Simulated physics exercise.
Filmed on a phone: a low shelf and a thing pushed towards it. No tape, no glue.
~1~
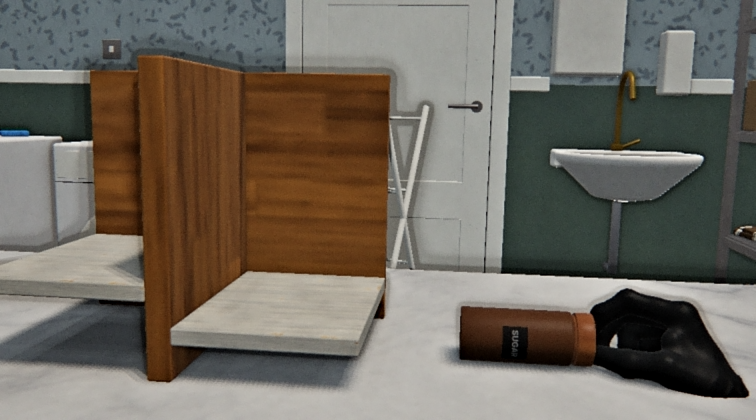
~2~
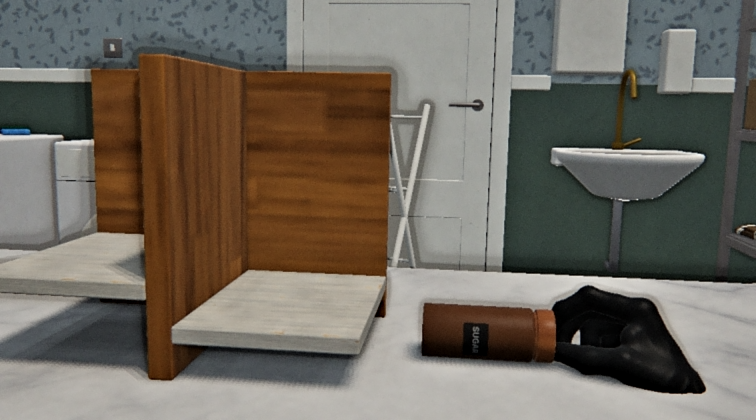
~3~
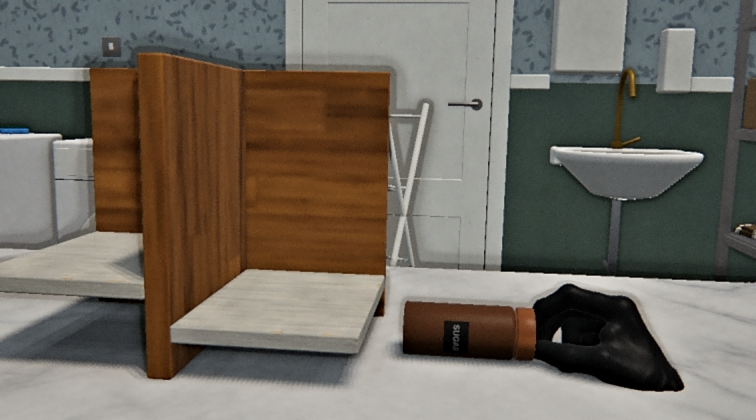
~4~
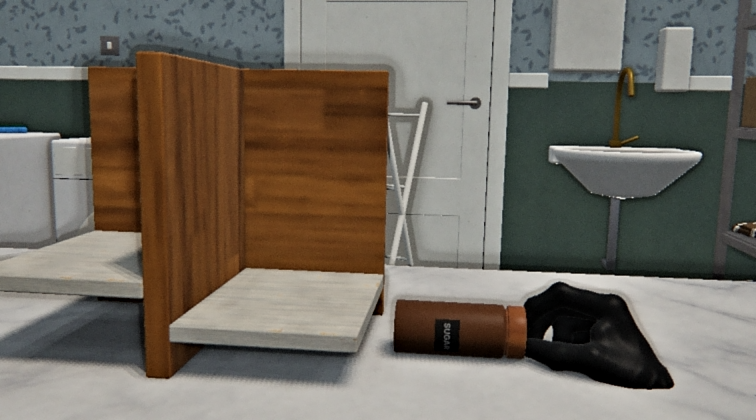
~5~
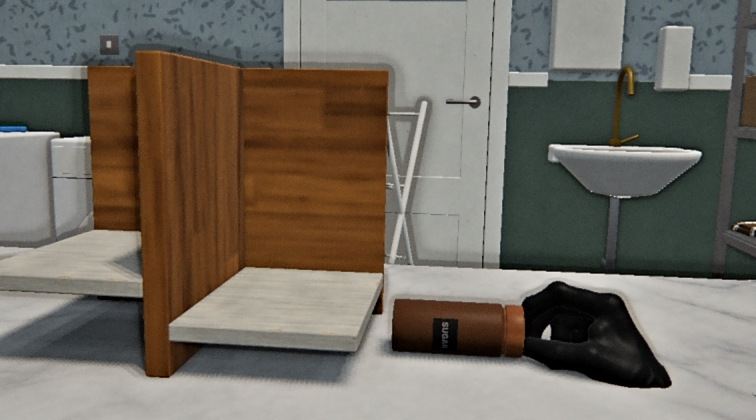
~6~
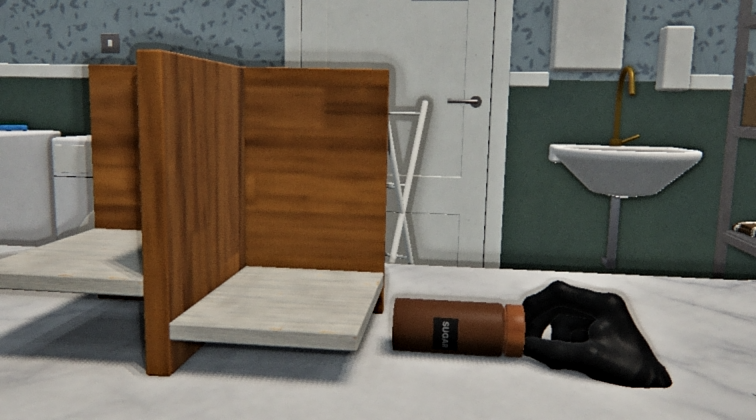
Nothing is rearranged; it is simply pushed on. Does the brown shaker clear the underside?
Outcome: The brown shaker is too tall.
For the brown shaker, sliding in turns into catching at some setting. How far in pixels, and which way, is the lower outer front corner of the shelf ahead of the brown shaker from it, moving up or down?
A shift of 20 pixels, going up.
Then, 0.20 s after the last picture, brown shaker sliding up to the opening near (449, 327).
Then, 0.28 s after the last picture, brown shaker sliding up to the opening near (434, 327).
Then, 0.64 s after the last picture, brown shaker stopped at the opening near (434, 327).
At rest, the brown shaker stops at the shelf, near (434, 327).
